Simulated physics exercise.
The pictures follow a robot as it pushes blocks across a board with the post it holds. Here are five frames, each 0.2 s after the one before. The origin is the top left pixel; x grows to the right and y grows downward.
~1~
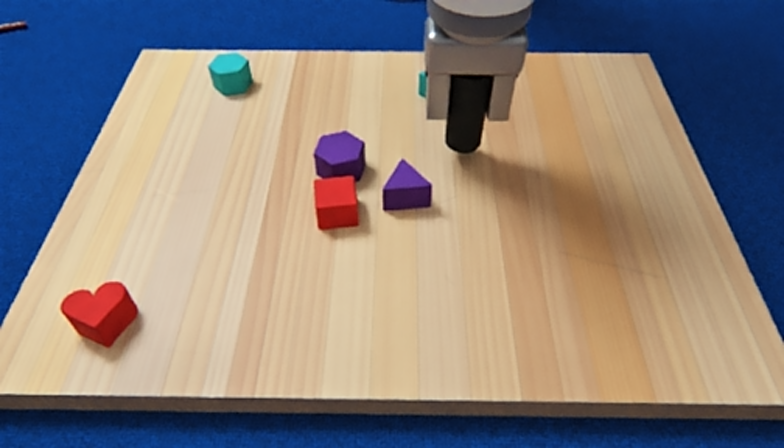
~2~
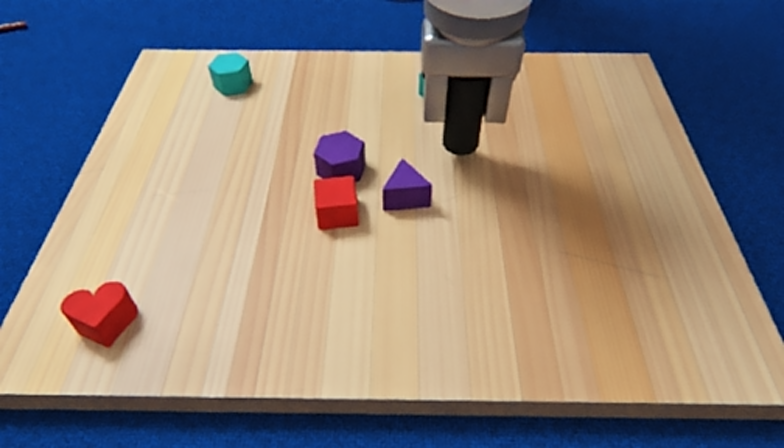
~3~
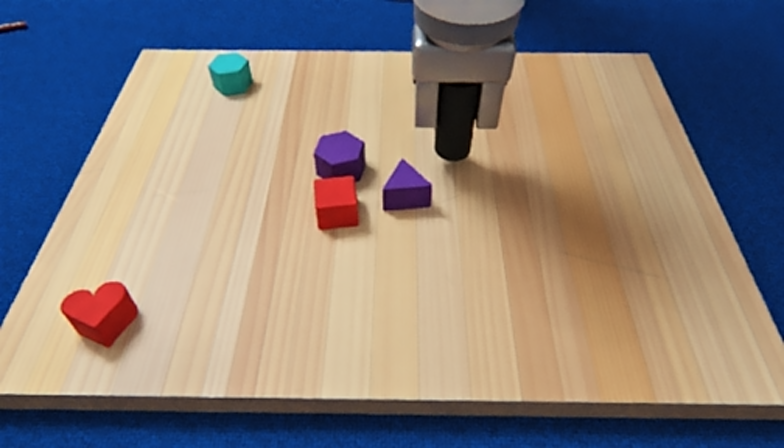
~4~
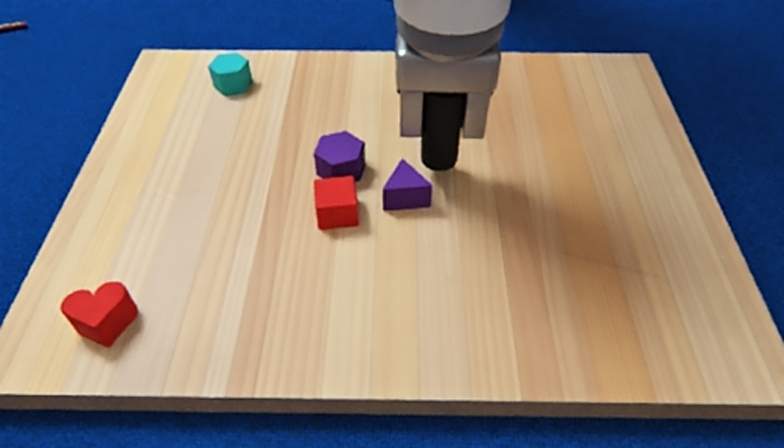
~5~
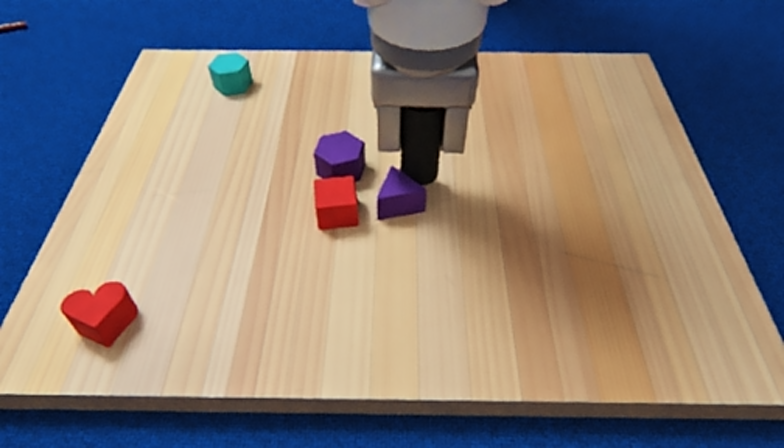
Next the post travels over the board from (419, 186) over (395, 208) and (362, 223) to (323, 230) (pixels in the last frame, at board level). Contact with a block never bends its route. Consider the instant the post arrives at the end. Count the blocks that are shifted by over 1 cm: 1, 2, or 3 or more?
In total, two blocks get moved by over 1 cm.
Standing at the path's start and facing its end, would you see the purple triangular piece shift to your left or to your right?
It shifts to the left.
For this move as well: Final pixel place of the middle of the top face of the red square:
Its top face will be centred at roughly (282, 195).
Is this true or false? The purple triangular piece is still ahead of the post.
That is false.
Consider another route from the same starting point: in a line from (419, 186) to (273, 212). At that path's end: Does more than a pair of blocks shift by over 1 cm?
That would be a no.
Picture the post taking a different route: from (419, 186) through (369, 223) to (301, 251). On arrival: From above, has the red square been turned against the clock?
Short answer: No.
The first path, step by step. One third of the way, post (395, 196); purple triangular piece (375, 208).
Two thirds of the way, post (361, 211); red square (318, 195), turned 35° clockwise; purple triangular piece (345, 228), turned 20° anticlockwise.
At the end, post (321, 218); red square (282, 195), turned 50° clockwise; purple hexagon in place; purple triangular piece (331, 236), turned 55° anticlockwise.
